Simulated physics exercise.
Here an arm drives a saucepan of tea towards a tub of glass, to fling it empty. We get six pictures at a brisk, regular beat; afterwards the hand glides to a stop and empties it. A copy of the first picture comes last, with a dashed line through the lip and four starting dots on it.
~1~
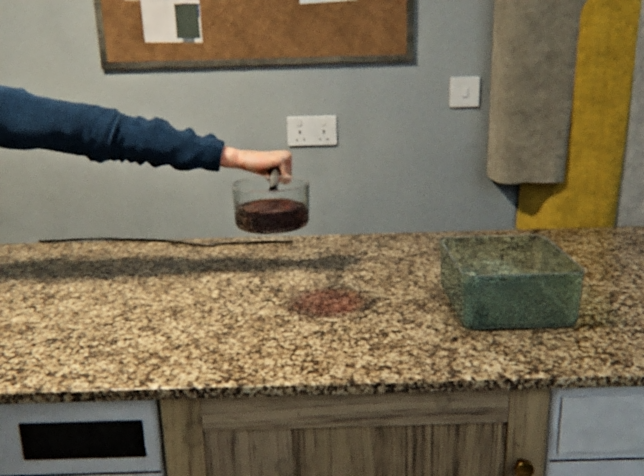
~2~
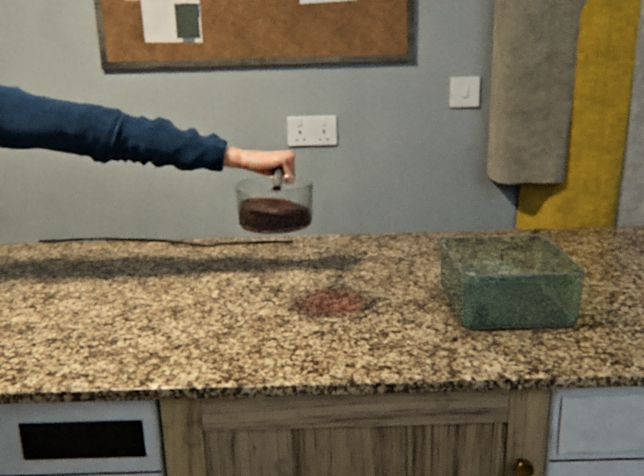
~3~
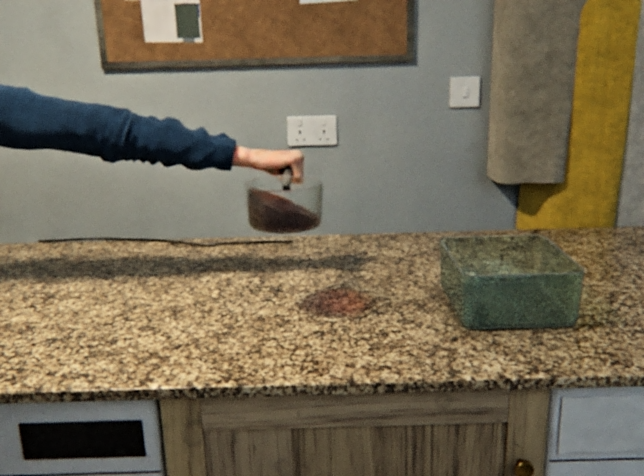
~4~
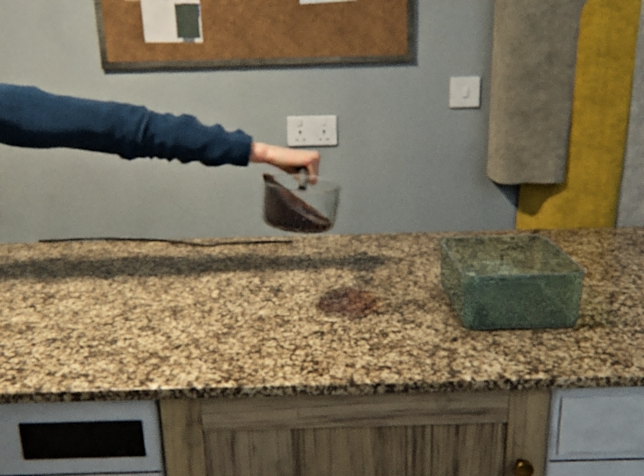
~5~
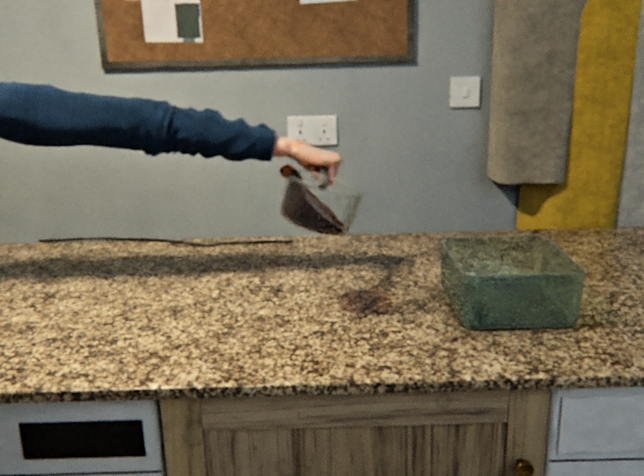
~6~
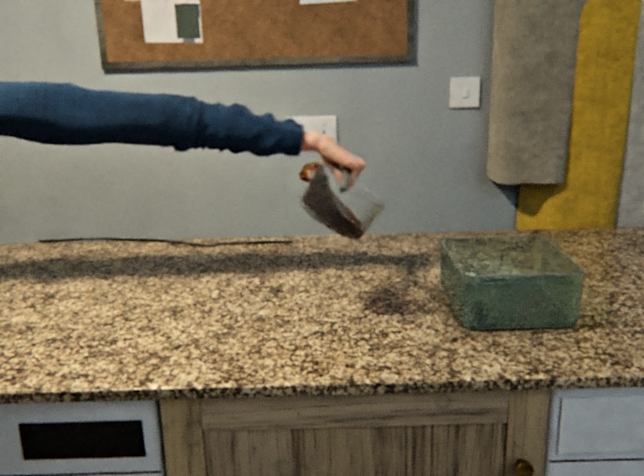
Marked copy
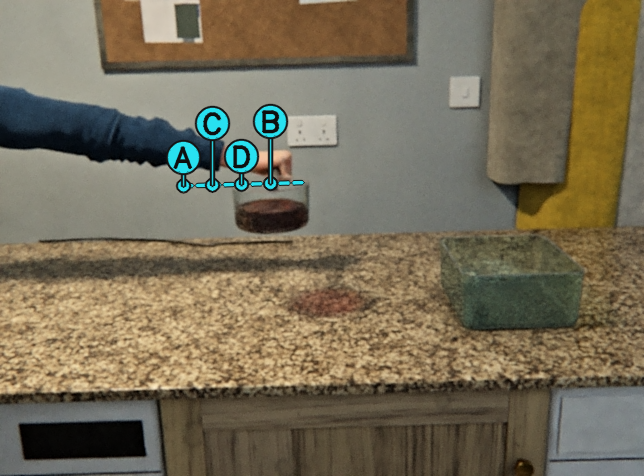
A hand in a blue sleeve moving a glass pan of dark liquid rightward over a speckled counter, then tilting it towards a glass tub.
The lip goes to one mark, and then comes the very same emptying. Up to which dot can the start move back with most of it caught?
Place B.
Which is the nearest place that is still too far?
That would be D.
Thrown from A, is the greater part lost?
Yes, it does.
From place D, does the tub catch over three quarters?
No.
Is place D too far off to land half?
Yes, that goes wrong.
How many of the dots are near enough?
One of them.
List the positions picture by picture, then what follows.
Upright, lip at (307, 182); tub from (461, 327) to (577, 324); nothing has left yet.
Upright, lip at (311, 182); nothing has left yet.
Upright, lip at (321, 182); nothing has left yet.
Tipped about 7°, lip at (339, 186); tea is over the rim, down to (272, 179).
Tipped about 18°, lip at (361, 193); tea is over the rim, down to (286, 175).
Tipped about 33°, lip at (383, 203); tea is over the rim, down to (308, 180).
On the marked copy, A at (183, 185); B at (270, 183); C at (212, 185); D at (241, 184).
For place A, about 1 % lands in the tub, 96 % falls short and 3 % goes beside or beyond.
For place B, about 65 % lands in the tub, 33 % falls short and 3 % goes beside or beyond.
For place C, about 8 % lands in the tub, 86 % falls short and 6 % goes beside or beyond.
For place D, about 26 % lands in the tub, 65 % falls short and 9 % goes beside or beyond.
